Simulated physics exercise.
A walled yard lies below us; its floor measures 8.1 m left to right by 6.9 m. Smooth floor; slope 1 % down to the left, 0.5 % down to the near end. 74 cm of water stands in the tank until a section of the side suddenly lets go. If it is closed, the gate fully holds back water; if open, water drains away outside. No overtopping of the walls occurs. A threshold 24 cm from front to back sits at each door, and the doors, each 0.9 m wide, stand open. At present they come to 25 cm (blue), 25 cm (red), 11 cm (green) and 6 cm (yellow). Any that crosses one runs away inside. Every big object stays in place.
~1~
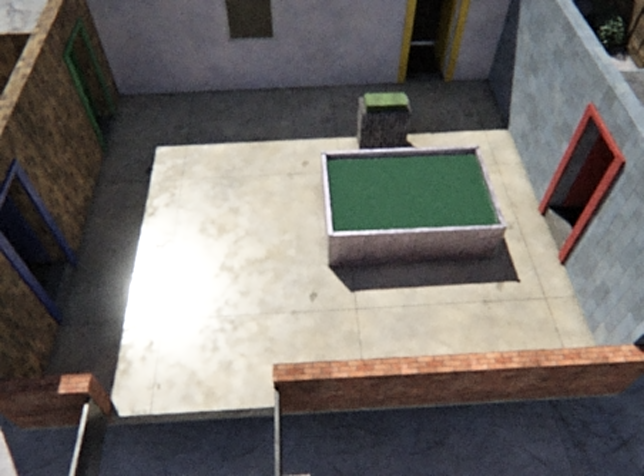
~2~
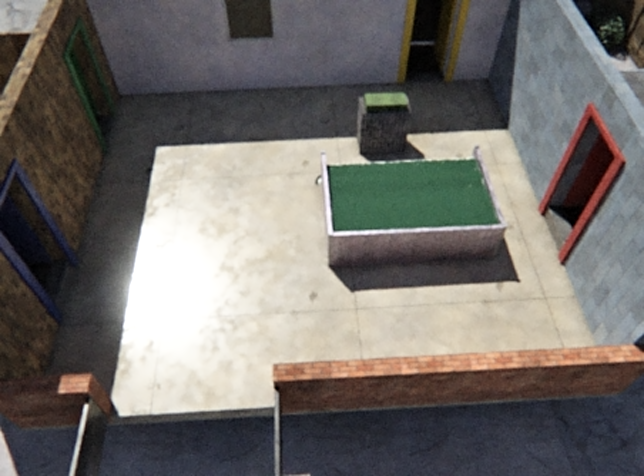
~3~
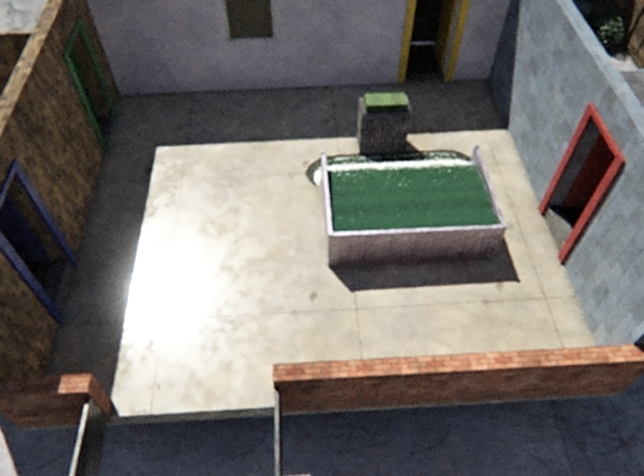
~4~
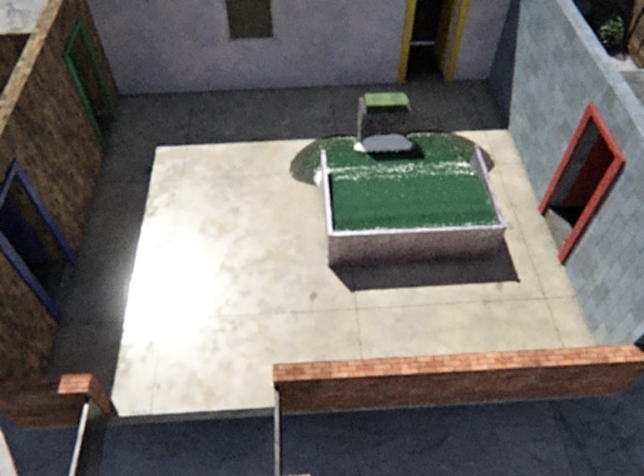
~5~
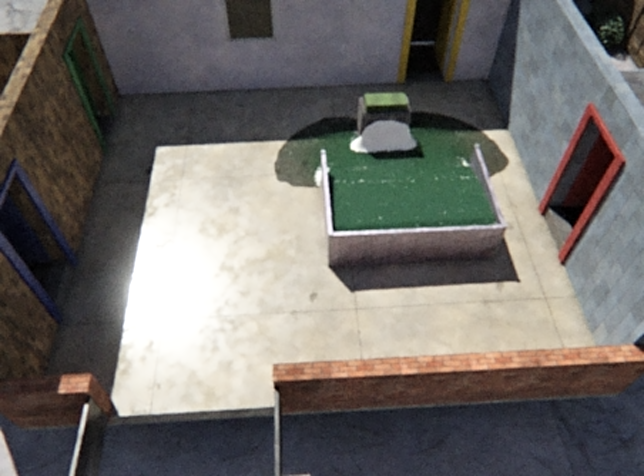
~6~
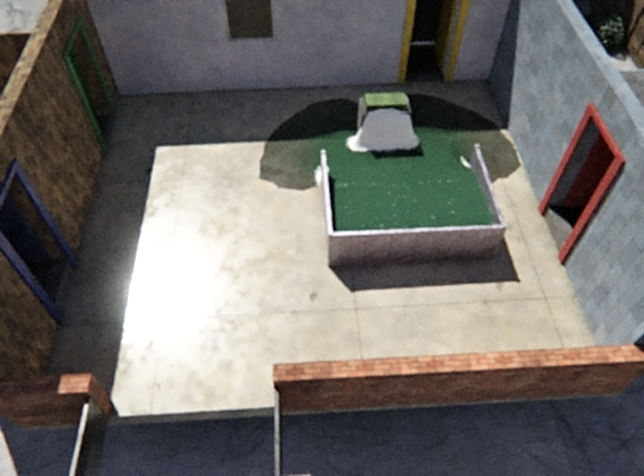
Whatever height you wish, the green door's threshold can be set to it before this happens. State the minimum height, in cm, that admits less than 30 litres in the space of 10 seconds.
18 cm, roughly.
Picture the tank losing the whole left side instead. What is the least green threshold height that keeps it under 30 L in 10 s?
Then 15 cm.
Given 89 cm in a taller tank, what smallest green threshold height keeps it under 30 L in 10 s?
Then a height close to 23 cm.
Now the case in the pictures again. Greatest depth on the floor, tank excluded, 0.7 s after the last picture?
Close to 48 centimetres.
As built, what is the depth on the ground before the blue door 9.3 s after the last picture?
Some 7.0 cm.
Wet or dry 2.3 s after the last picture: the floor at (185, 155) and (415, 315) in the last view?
Note: Point one reached; point two not yet reached.
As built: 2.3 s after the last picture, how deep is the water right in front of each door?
In cm: Blue 0, red 1, green 21, yellow 20.
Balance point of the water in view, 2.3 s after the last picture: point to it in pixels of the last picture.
Approximately (352, 146).
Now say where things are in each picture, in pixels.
The first frame shows still water, 74 cm deep, in the tank at (408, 191); the green door at (93, 93) is dry.
In the second frame, the gap is on the far side, the front 0.3 m out at a hidden place; the back of the tank holds 74 cm.
In the third frame, the front is at a hidden place, 0.8 m from the gap on the far side; 2.1 m2 of floor is wet, 74 cm left at the back.
In the fourth frame, water pours out on the far side and has run 1.3 m, to (330, 139); about 14 cm deep outside, 68 cm at the back.
In the fifth frame, water pours out on the far side and has run 1.9 m, to a hidden place; about 9 cm deep outside, 62 cm at the back.
In the sixth frame, the front is at a hidden place, 2.5 m from the gap on the far side; 8.1 m2 of floor is wet, 62 cm left at the back; 3.3 m in a straight line remain to the green door at (93, 93).
Then, 0.7 s after the last picture water covers 30 % of the floor, deepest (48 cm) near (382, 160); it has not reached the green door.
Then, 2.3 s after the last picture water covers 45 % of the floor, deepest (37 cm) near (120, 96); 21 cm at the green door, 1 litre in over its 11 cm threshold.
Then, 9.3 s after the last picture water covers 85 % of the floor, deepest (17 cm) near (38, 404); 13 cm at the green door, 126 litres in over its 11 cm threshold.
At the green door as built, the water peaked near 25 cm, 2.7 s after the last picture.
With a threshold of 16.5 cm, 43 litres would have come in within the 10 s; with 22.5 cm, 12 litres. So under 30 litres takes about 18 cm.
